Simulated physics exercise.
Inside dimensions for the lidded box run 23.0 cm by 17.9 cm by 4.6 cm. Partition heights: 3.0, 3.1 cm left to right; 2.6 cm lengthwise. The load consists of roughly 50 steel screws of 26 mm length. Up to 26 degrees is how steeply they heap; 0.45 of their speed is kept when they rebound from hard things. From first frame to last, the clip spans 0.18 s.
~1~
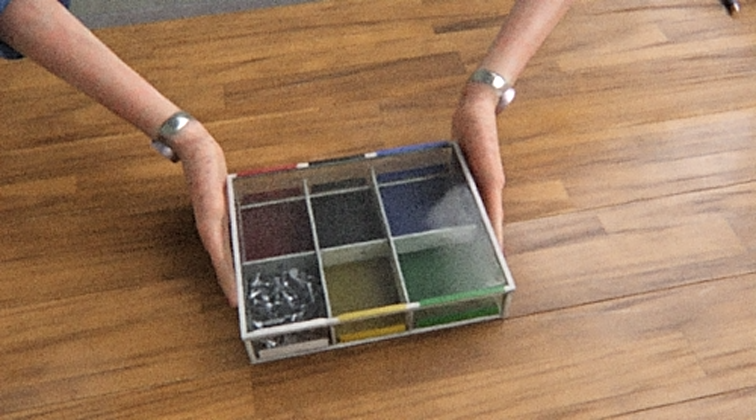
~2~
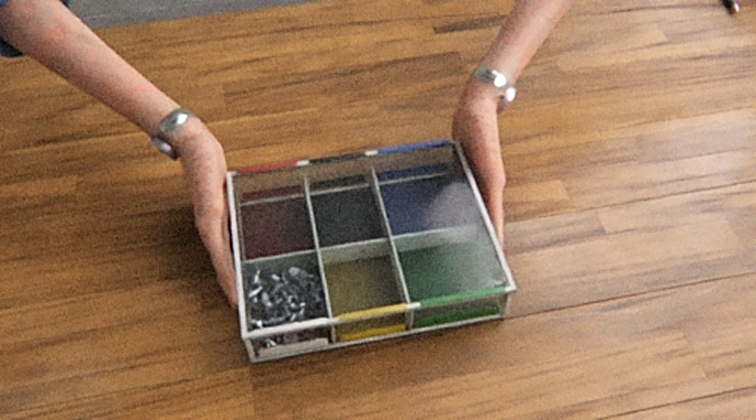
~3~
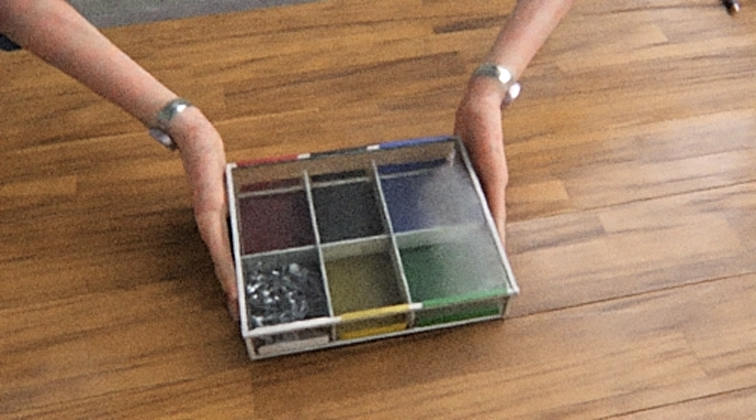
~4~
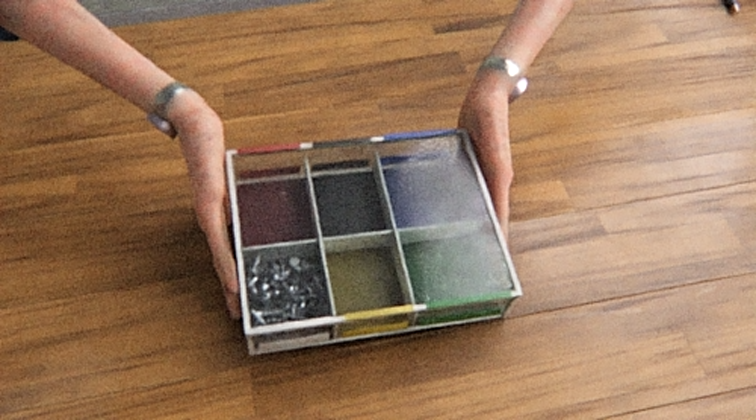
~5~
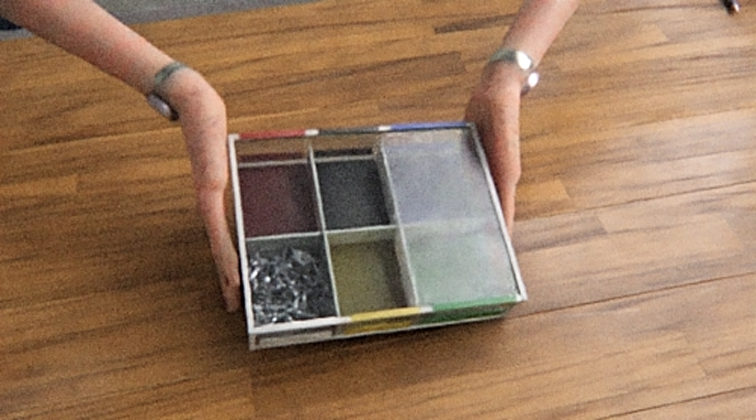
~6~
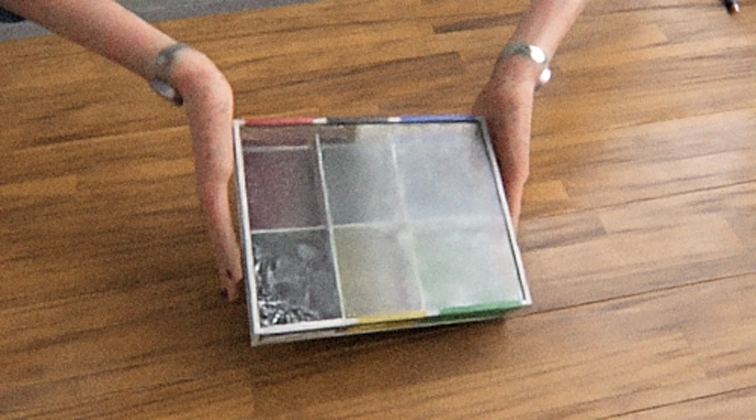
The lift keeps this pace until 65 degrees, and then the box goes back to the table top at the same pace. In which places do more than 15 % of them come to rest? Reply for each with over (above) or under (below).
Red compartment - under, blue compartment - under, green compartment - under, yellow compartment - under, white compartment - over, black compartment - under.
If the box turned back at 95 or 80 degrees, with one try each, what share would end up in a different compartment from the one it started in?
About 5 and 5 per cent.
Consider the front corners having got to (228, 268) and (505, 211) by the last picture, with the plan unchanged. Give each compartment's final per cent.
Final shares: Red 25%, blue 0%, green 0%, yellow 0%, white 75%, black 0%.
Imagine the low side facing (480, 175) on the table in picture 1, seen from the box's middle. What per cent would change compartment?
The share would be about 15 percent.
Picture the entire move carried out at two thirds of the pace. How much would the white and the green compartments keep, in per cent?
Final share: White 100 %, green 0 %.
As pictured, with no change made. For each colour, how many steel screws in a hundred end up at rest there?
Red 0; blue 0; green 0; yellow 5; white 95; black 0 (in a hundred).
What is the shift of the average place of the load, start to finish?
2.0 cm or thereabouts.
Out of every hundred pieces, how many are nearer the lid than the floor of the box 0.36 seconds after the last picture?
About 40 per cent.
Then, 0.36 s after the last picture, tilt 63 degrees; white 100 %.
Then, 0.59 s after the last picture, tilt 25 degrees; yellow 5 %, white 95 %.
Then, 0.94 s after the last picture, tilt 0 degrees; yellow 5 %, white 95 %.
In the end, red 0 %, blue 0 %, green 0 %, yellow 5 %, white 95 %, black 0 %.
